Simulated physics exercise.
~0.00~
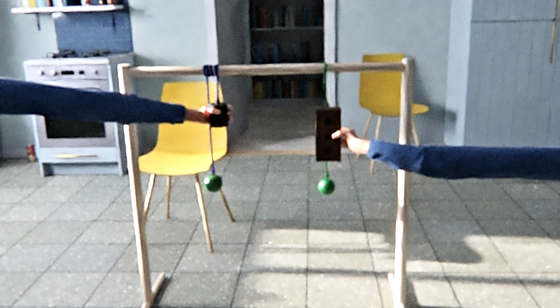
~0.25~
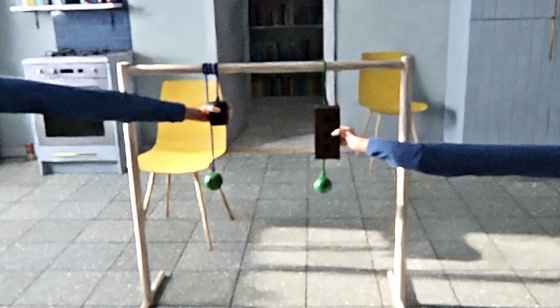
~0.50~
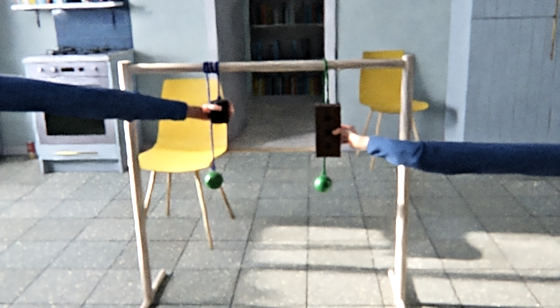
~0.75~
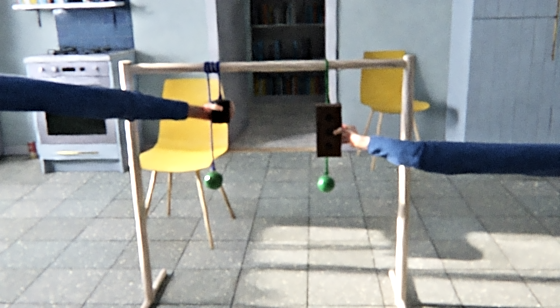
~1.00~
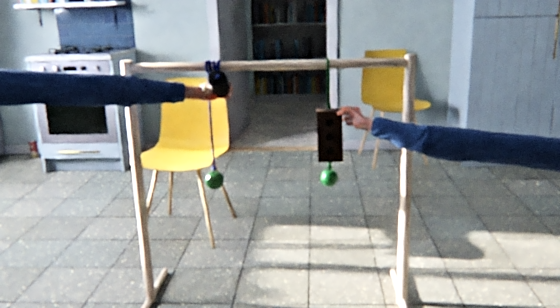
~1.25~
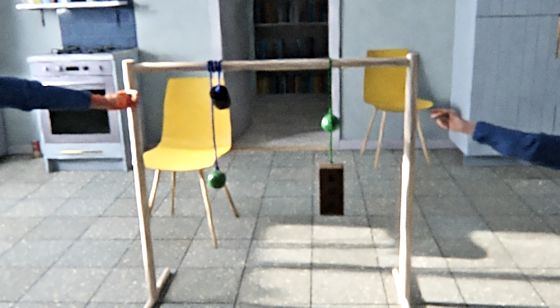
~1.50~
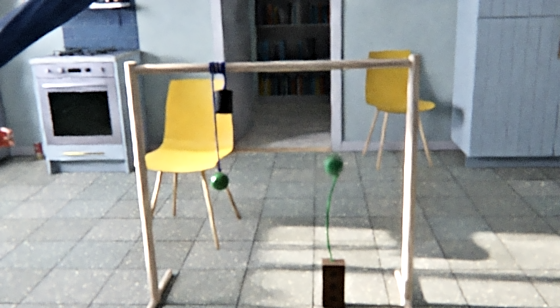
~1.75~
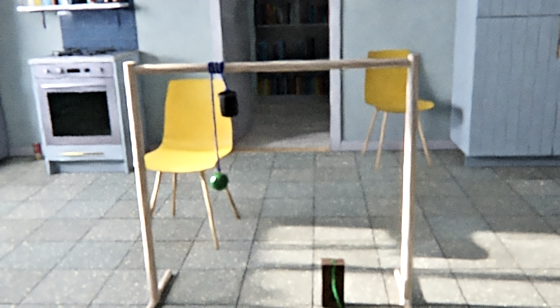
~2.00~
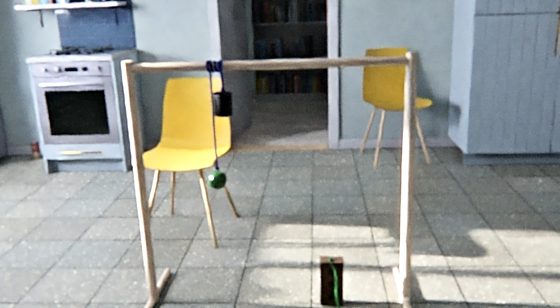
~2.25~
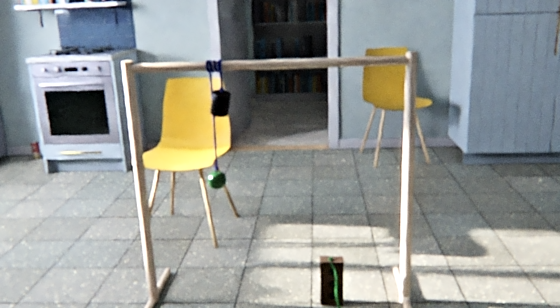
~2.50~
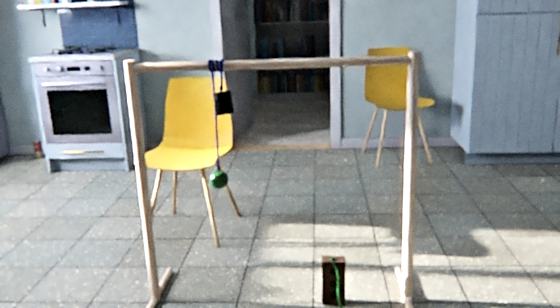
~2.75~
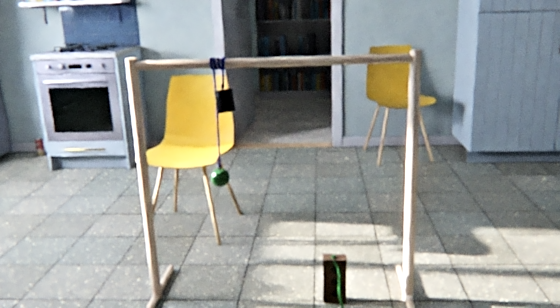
A brown brick and a small dark block hang on cords from a wooden rail, each with a green apple-like ball, in a tiled kitchen seen from the front by a slightly swaying camera. Yellow chairs and a pale oven stand behind. Two blue-sleeved arms hold the block at left and the brick at right, then let go and withdraw. The brick drops as its green ball rises toward the rail, and its cord slips off and follows it down. The brick ends standing on the floor, while the dark block and left ball still hang from the rail.
